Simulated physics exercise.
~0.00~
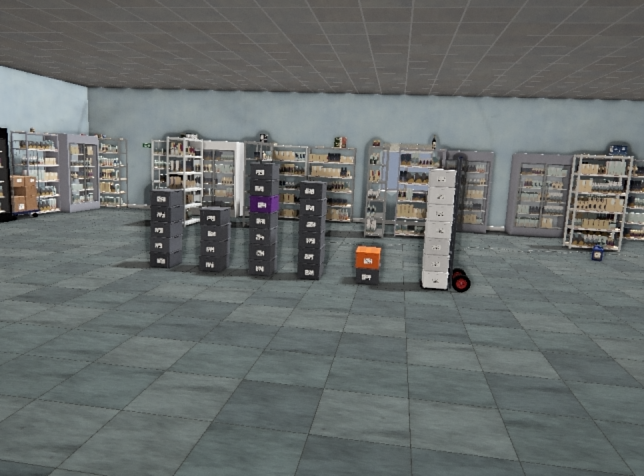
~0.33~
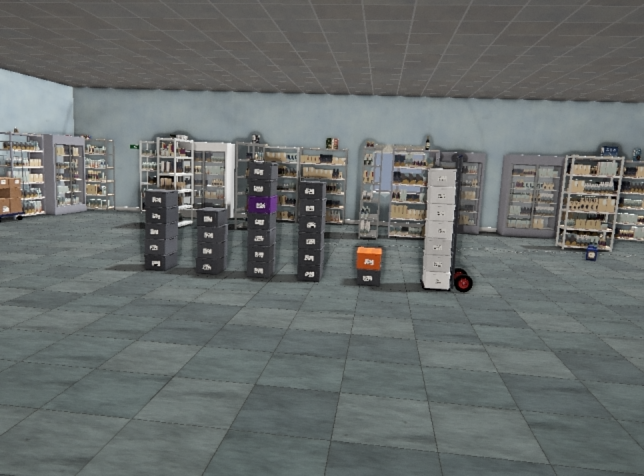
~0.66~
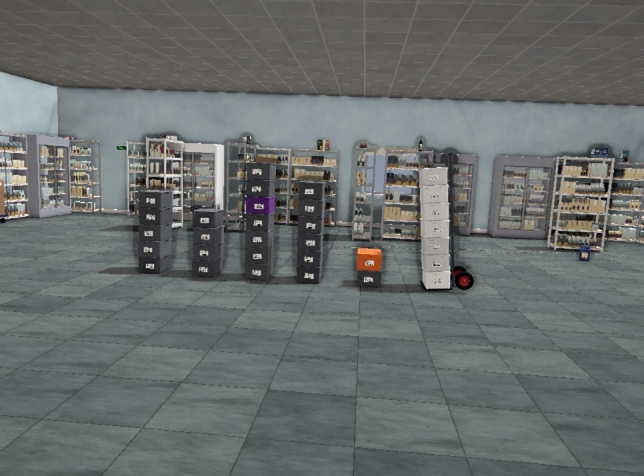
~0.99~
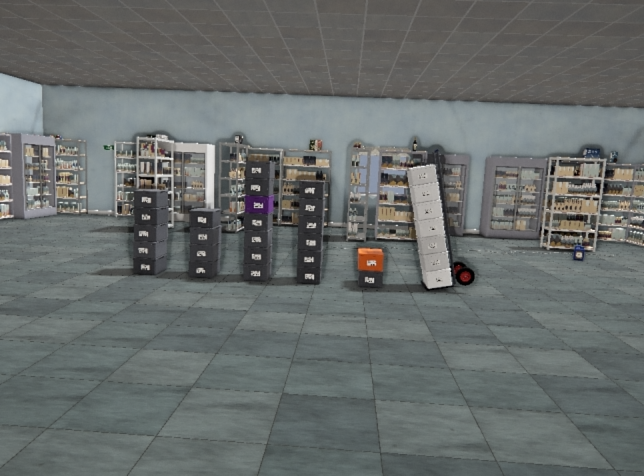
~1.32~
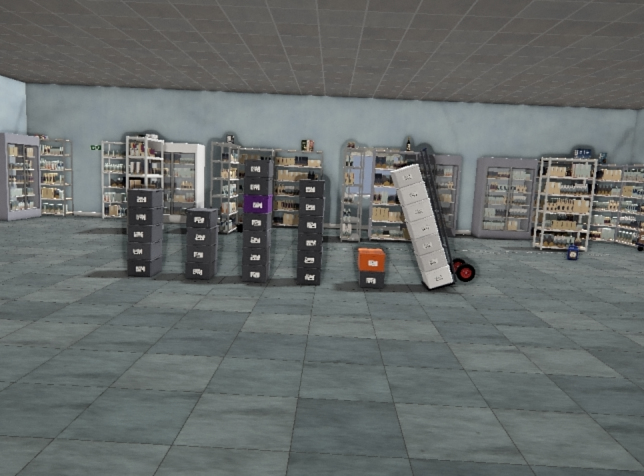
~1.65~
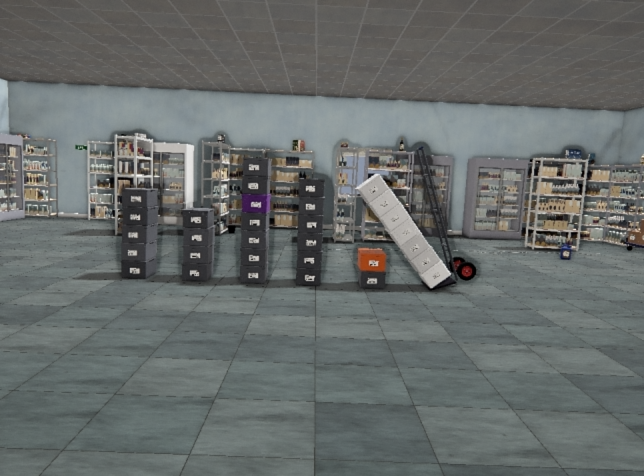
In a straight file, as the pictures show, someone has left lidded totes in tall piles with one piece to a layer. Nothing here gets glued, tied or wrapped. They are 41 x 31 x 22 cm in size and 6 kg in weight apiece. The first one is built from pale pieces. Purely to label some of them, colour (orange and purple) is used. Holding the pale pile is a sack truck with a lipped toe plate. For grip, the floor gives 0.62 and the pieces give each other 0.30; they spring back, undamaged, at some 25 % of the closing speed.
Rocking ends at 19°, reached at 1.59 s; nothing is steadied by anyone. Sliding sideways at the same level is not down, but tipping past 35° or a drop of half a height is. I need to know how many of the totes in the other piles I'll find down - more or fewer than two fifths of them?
You will find fewer than two fifths down.
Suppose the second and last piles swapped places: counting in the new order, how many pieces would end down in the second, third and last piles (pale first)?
Down per pile: Second 4, third 5, last 1.
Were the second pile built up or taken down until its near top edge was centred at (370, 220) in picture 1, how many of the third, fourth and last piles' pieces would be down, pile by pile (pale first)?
Result: Third pile 0, fourth pile 0, last pile 0.
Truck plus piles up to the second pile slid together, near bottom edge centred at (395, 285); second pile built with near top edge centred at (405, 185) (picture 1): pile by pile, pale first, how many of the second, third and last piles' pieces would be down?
Down by pile: Second 6, third 4, last 3.
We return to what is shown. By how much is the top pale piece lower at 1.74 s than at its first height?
40 cm lower.
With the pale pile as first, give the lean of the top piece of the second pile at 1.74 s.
Roughly 0 degrees.
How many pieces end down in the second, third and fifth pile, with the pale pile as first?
Second 0, third 2, fifth 0.
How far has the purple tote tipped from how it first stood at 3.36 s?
0°.
After 1.74 s, 7 of the pale pile down; none of the 24 other totes down.
After 1.94 s, 7 of the pale pile down; none of the 24 other totes down, 5 disturbed; orange tote shifted 7 cm.
After 2.26 s, 7 of the pale pile down; 2 of the 24 other totes down; orange tote leaning 17°.
After 3.36 s, 7 of the pale pile down; 2 of the 24 other totes down; orange tote leaning 29°; purple tote shifted 22 mm.
At rest (4.6 s), 7 of the pale pile down; 2 of the 24 other totes down; orange tote leaning 29°; purple tote shifted 23 mm. That is 8 per cent. As the last picture would show them, middles, orange tote near (352, 262), purple tote near (255, 203).
